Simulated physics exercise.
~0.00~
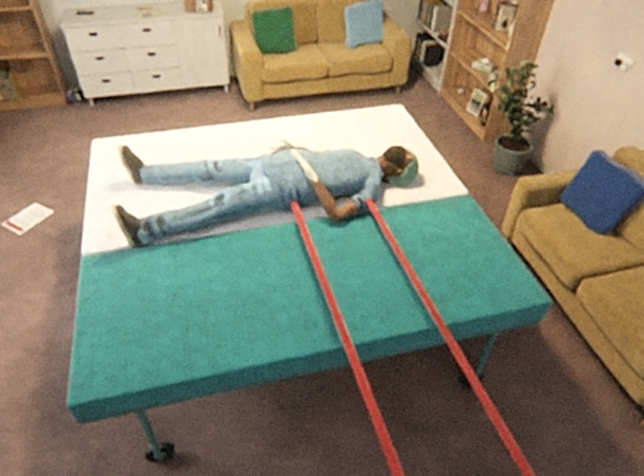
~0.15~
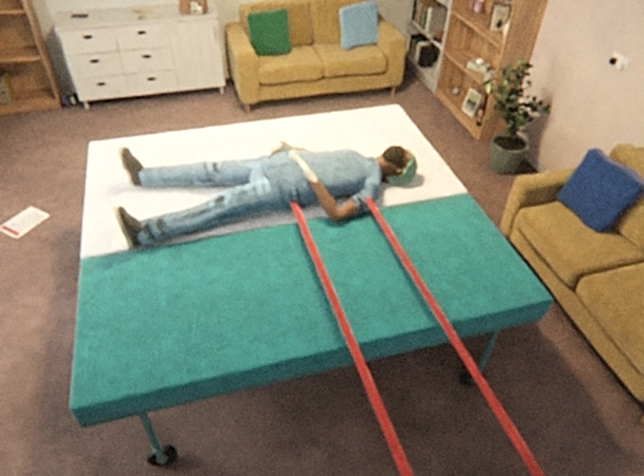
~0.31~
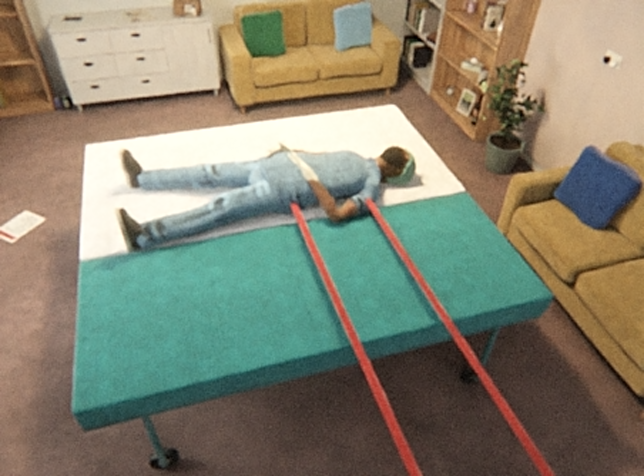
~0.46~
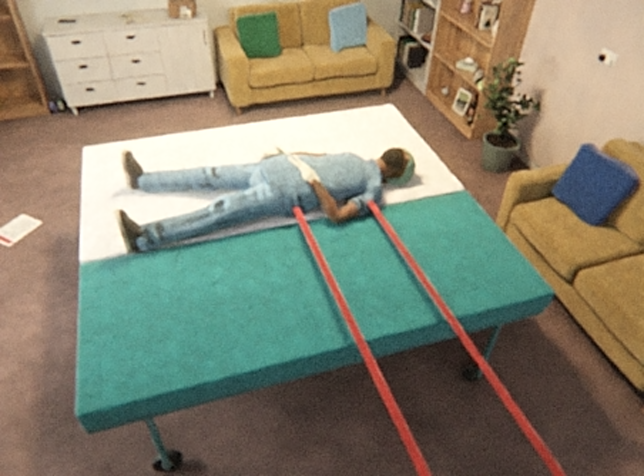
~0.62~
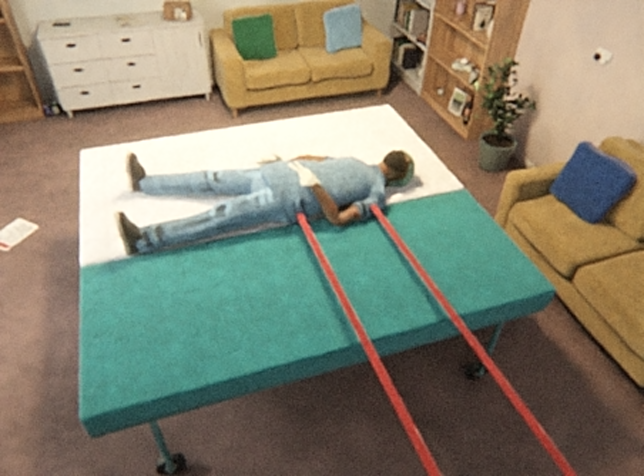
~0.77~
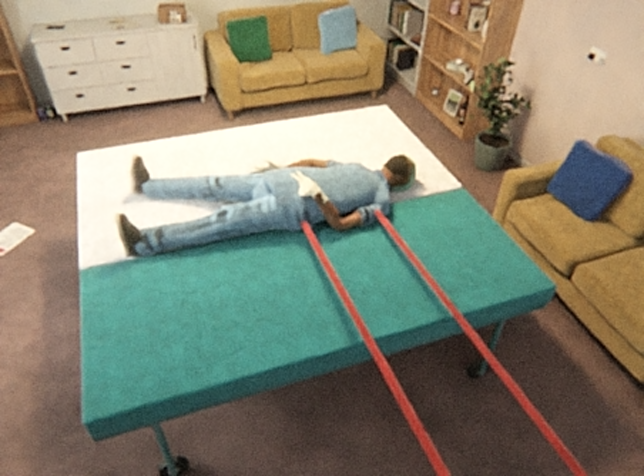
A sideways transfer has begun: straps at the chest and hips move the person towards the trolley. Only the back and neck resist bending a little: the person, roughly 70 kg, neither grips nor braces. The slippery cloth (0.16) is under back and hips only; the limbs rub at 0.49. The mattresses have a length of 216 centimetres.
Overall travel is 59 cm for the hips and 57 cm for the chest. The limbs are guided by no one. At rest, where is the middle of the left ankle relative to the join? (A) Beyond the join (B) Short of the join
A, beyond the join.
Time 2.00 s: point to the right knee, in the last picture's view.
Somewhere close to (244, 218).
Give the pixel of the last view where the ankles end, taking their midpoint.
About pixel (175, 225).
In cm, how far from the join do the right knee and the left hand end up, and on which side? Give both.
The right knee ends 4 cm short, while the left hand ends 52 cm past.
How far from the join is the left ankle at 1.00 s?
Around 2 cm shy of the mark.
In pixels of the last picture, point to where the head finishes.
I'd say about pixel (436, 214).
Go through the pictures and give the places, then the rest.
In the first picture, left ankle (142, 230), head (403, 166), right hand (282, 152); pull at the hips 0 cm.
In the second picture, left ankle (142, 233), head (402, 166), right hand (281, 153); pull at the hips 0 cm.
In the third picture, left ankle (142, 236), head (400, 166), right hand (278, 154); pull at the hips 2 cm.
In the fourth picture, left ankle (141, 238), head (399, 166), right hand (274, 158); pull at the hips 5 cm.
In the fifth picture, left ankle (141, 240), head (399, 168), right hand (272, 165); pull at the hips 10 cm.
In the sixth picture, left ankle (141, 242), head (400, 172), right hand (268, 172); pull at the hips 17 cm.
After 1.00 s the left ankle is 2 cm short of the join, near (145, 243) in the last picture's view.
After 1.50 s the left ankle is 3 cm past the join, near (160, 248) in the last picture's view.
After 2.00 s the left ankle is 8 cm past the join, near (163, 255) in the last picture's view; the head 27 cm past the join.
When all is still (2.6 s), head crosses the join; left hand crosses the join; right hand stops short of the join; left ankle crosses the join; right ankle stops short of the join.
